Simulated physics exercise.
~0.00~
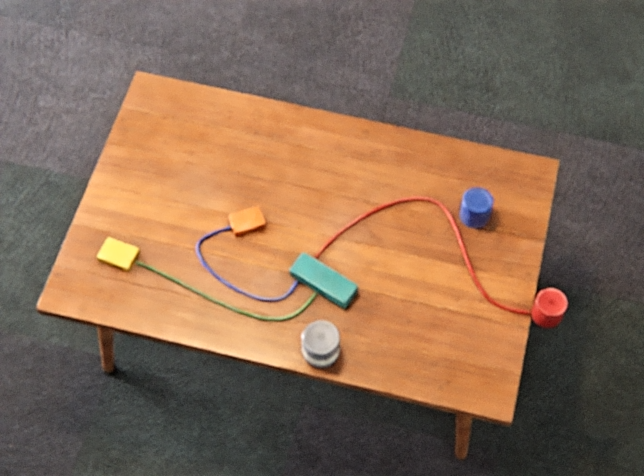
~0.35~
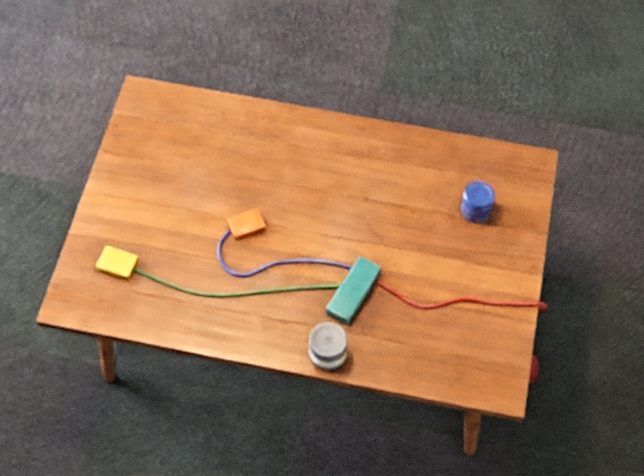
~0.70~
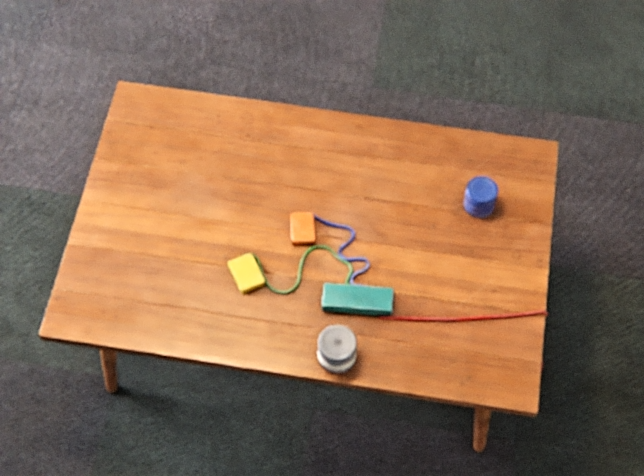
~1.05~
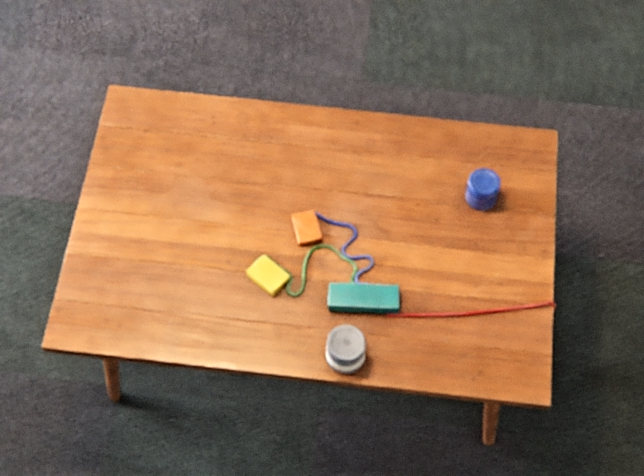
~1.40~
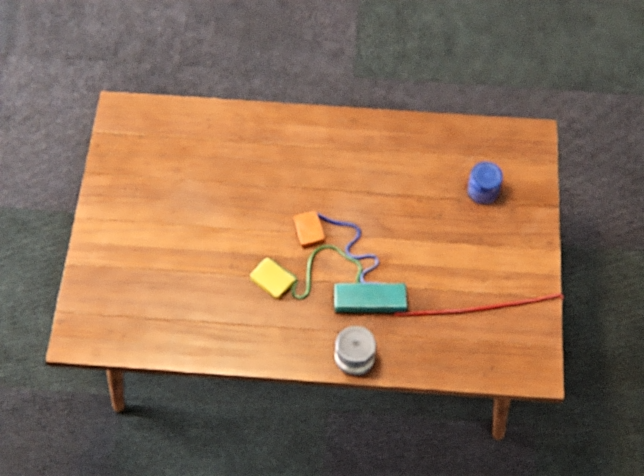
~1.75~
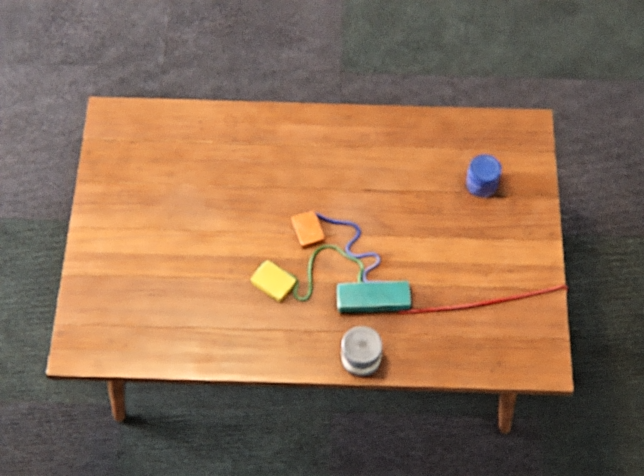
A red speaker at the right edge of a wooden table drops over the side, pulling its red cable nearly straight. The teal power strip, joined by cables to the speaker, an orange reader and a yellow charger, swings round and slides right. It then turns lengthwise, while the charger and reader are drawn right after it, their green and blue cables bunching into curves. The charger creeps a little closer to the reader, and everything settles. The blue tub and grey canister stay put as the view drifts. At the end the red cable runs taut over the edge, the speaker out of sight.
